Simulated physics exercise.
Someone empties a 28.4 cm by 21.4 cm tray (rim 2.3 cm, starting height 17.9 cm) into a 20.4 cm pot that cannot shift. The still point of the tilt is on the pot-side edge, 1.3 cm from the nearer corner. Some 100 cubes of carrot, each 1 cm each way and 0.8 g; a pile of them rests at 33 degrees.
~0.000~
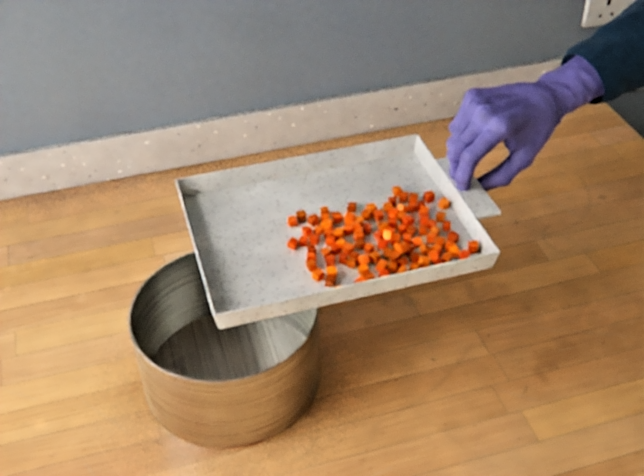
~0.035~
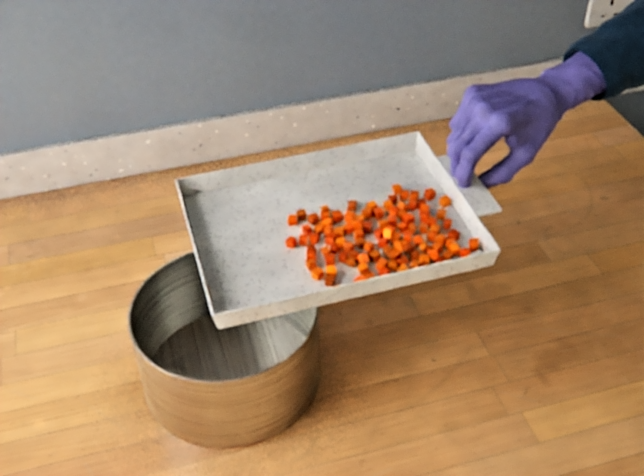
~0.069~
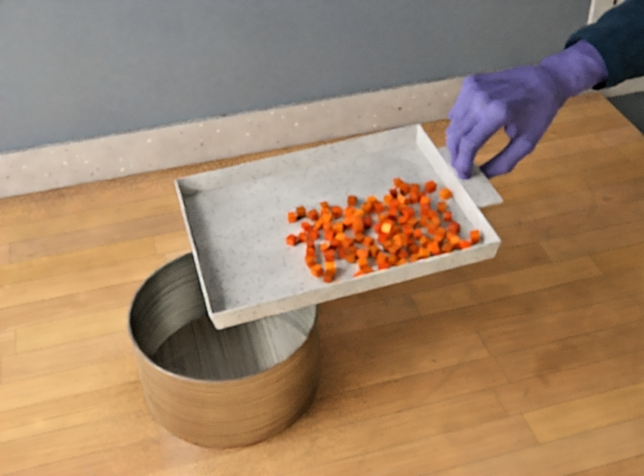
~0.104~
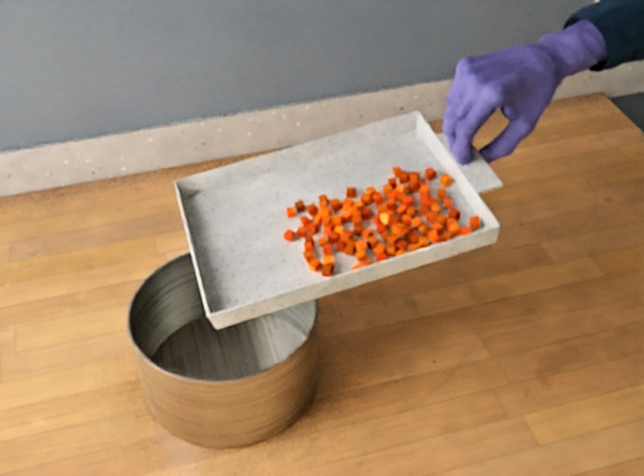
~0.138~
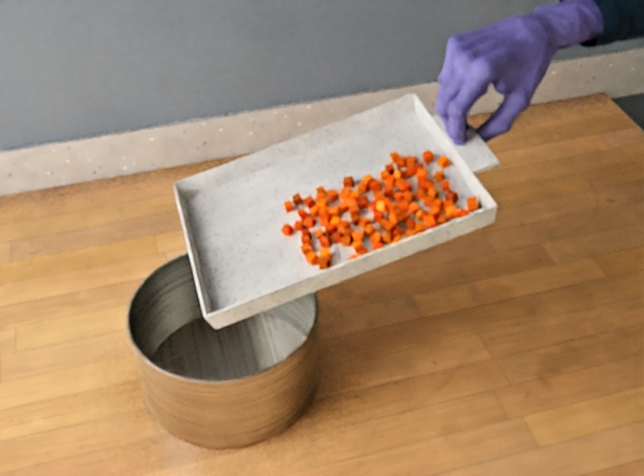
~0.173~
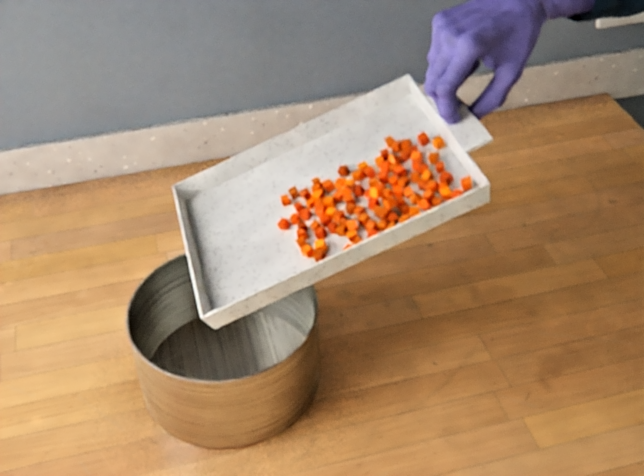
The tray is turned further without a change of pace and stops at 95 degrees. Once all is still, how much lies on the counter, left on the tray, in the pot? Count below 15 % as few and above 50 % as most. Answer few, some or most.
On the counter: Some; left on the tray: Few; in the pot: Most.
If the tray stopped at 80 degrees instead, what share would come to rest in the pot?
In that case some 55 per cent.
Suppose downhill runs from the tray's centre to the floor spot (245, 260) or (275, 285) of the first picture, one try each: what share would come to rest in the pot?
Some 15 and 0 per cent.
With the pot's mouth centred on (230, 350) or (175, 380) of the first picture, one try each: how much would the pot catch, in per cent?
About 30 and 45 per cent.
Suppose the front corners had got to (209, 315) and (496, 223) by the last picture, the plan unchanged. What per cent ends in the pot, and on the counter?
Pot 0, counter 95.
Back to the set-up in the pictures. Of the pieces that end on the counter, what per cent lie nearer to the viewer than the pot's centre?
About 30 per cent.
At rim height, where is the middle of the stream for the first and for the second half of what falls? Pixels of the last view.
First near (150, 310), later near (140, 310).
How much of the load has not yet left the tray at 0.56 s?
Roughly 100 per cent.
Then, at 0.40 s, tilt 57 degrees; the tray holds 100 %, the pot 0 %.
After 0.56 s, tilt 84 degrees; the tray holds 100 %, the pot 0 %.
After 0.83 s, tilt 95 degrees; the tray holds 5 %, the pot 60 %.
At rest (2.0 s), counter 35 %, tray 0 %, pot 65 %.
